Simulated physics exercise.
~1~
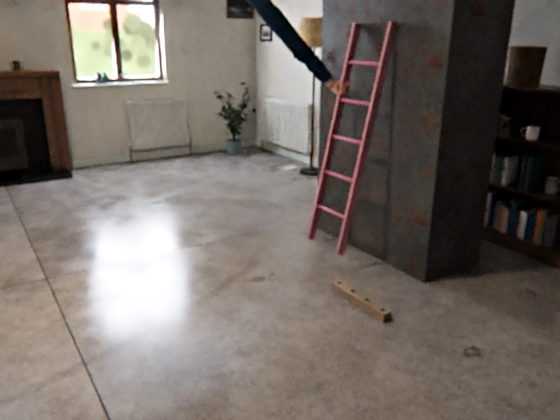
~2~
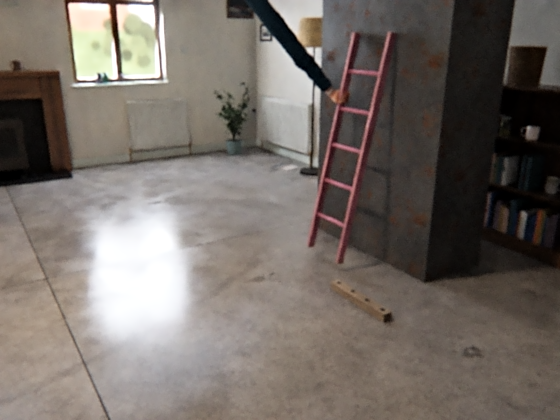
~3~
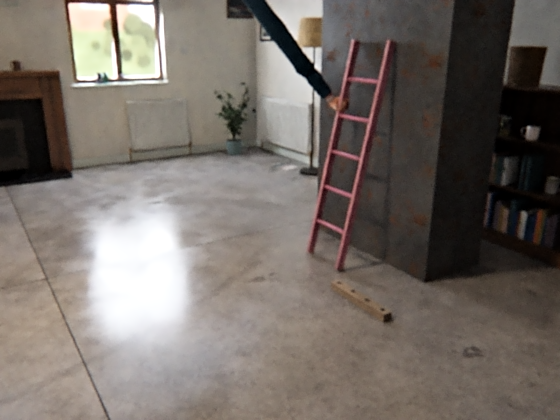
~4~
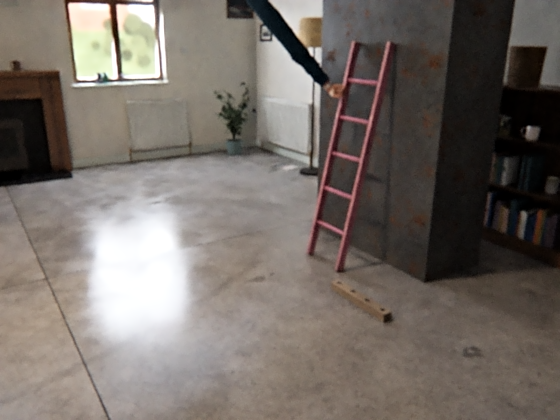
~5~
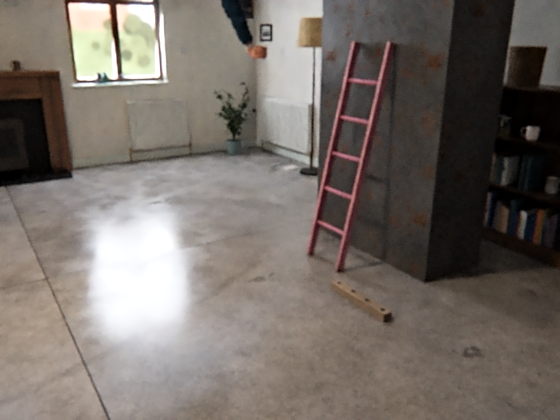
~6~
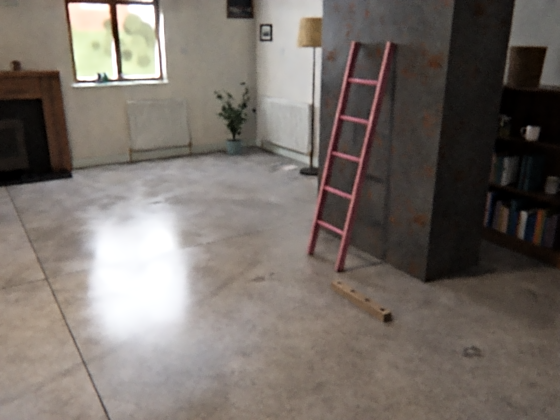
A pink ladder, held by a hand reaching in from above, shifted slightly downward against a dark grey pillar in a room with a bare floor. The hand let go and withdrew upward out of view, and the ladder stayed leaning there, still.
